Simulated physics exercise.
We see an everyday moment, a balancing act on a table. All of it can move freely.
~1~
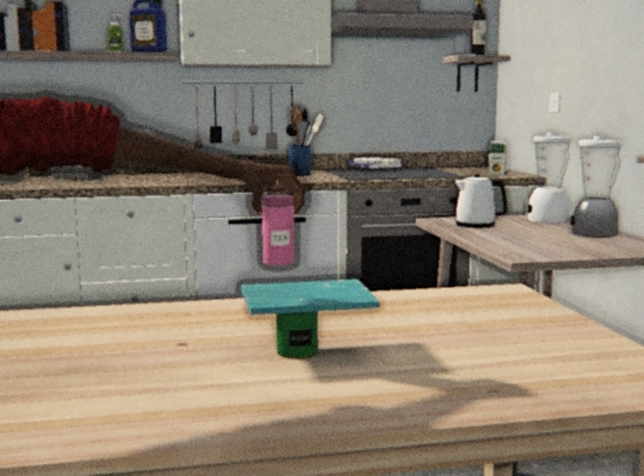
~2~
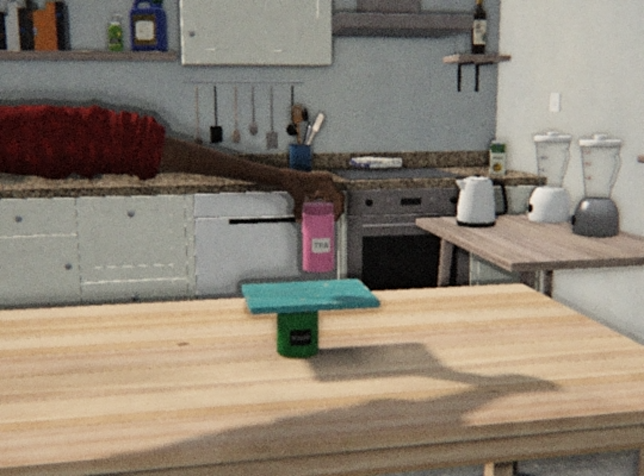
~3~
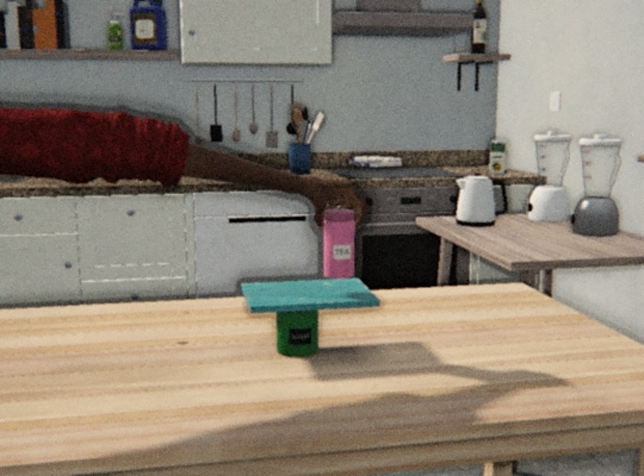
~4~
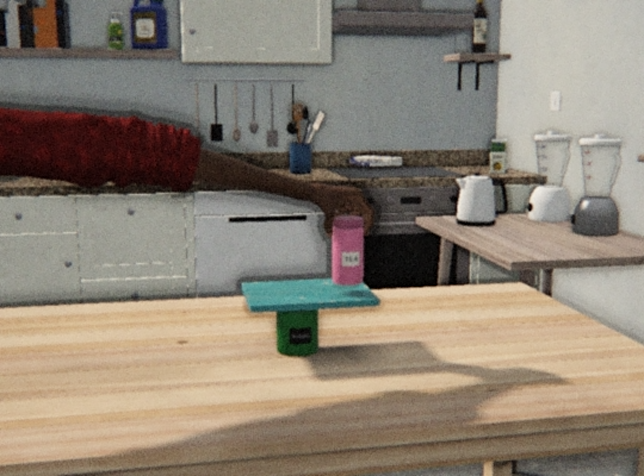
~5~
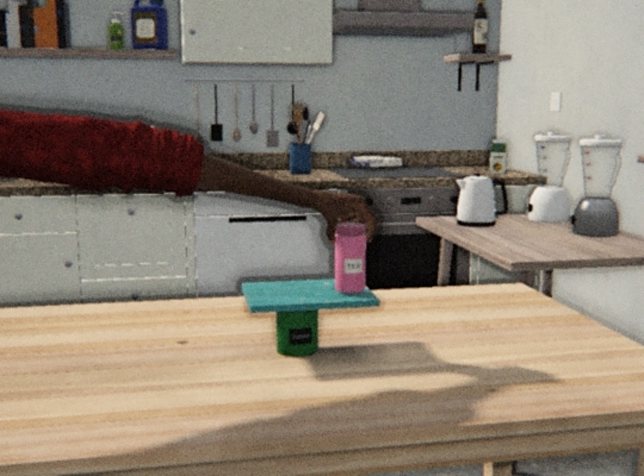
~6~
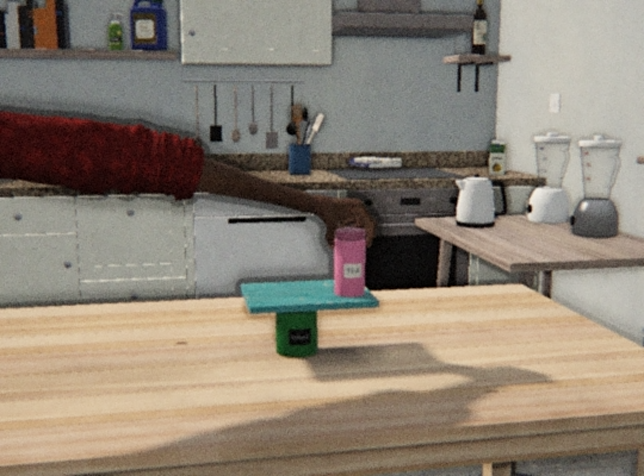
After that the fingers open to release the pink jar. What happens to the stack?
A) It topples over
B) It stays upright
A.
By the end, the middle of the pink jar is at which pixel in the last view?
Around (443, 340).
Then, 0.40 s later than the last frame, pink jar now fallen; turquoise board tilted by 47°.
Then, 0.50 s later than the last frame, turquoise board tilted by 64°.
Then, 0.90 s later than the last frame, turquoise board now fallen.
When it is over, fallen, pink jar and turquoise board; green jar as before. End places, in pixels of the last picture, pink jar near (443, 340). The stack gives way.
